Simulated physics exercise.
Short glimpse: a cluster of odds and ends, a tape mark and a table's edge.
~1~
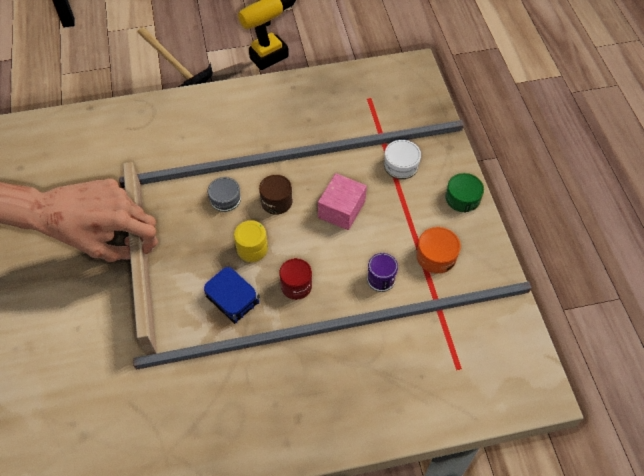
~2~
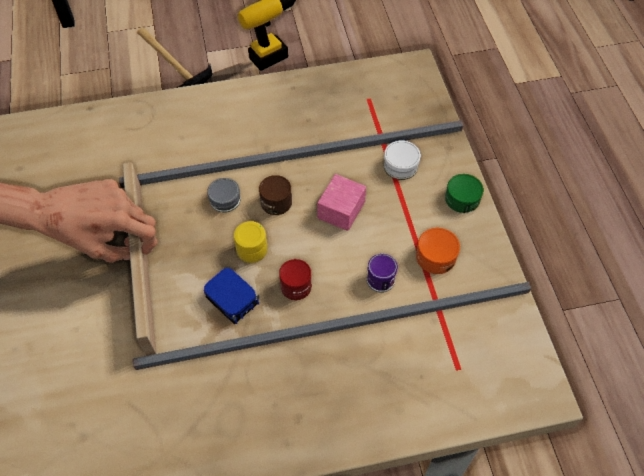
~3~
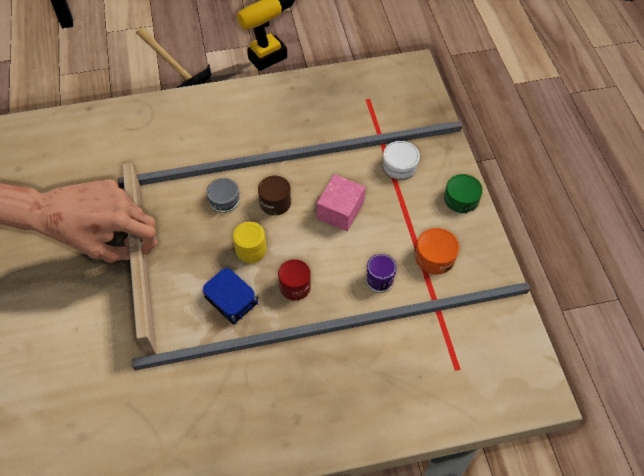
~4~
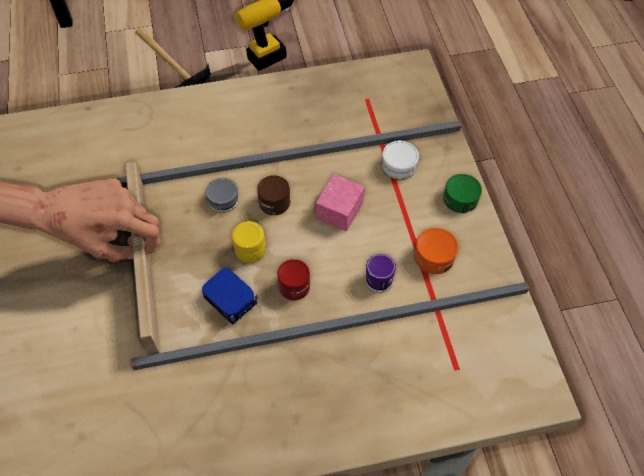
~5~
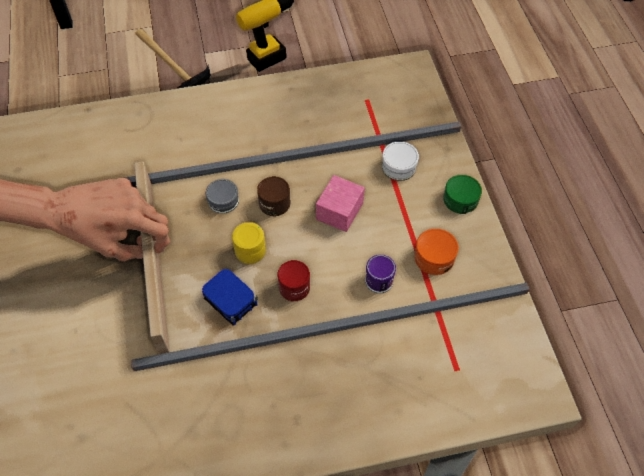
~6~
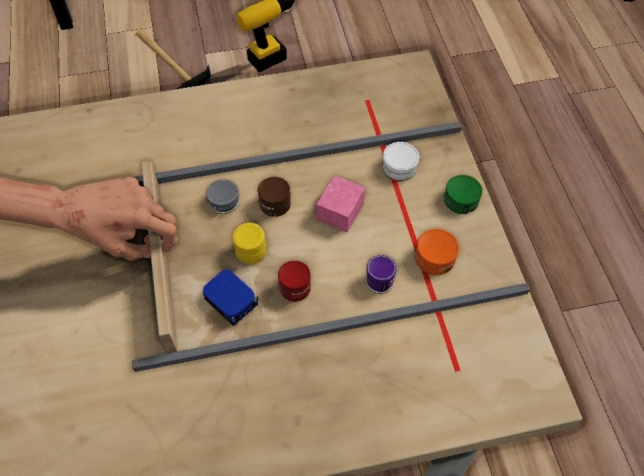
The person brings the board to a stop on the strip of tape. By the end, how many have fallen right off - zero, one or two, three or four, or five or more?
Basically the losses over the end count zero in this one.
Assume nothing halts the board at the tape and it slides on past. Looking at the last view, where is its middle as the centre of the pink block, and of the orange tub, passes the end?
Middle: Roughly (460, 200); roughly (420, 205).
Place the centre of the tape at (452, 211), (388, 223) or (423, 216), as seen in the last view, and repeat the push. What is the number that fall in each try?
5, 0, 1.
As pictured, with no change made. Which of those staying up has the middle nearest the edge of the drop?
It's the orange tub that is foremost.
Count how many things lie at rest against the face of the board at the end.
Contact count: 4.
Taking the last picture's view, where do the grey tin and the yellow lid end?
(401, 151) and (424, 215).
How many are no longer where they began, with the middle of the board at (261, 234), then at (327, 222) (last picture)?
It comes to 5 for the first spot, 7 for the other.
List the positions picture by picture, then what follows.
The first picture shows green tub (465, 193); orange tub (438, 251); white tin (402, 160); board (139, 254); tape (409, 218).
The second picture shows orange tub (438, 251); purple pot (382, 273).
The third picture shows white tin (401, 161); blue case (230, 296).
The fourth picture shows green tub (462, 194); yellow lid (249, 242).
The fifth picture shows orange tub (436, 252); pink block (340, 203).
The sixth picture shows green tub (463, 195); orange tub (437, 252); white tin (400, 162); board (159, 253); tape (407, 219).
Early on, none off yet; green tub at rest near (463, 195); orange tub at rest near (437, 252); white tin at rest near (400, 162).
A while later, none off yet; green tub at rest near (463, 195); orange tub at rest near (438, 252); white tin at rest near (400, 162).
Finally, the number that fall off is zero.
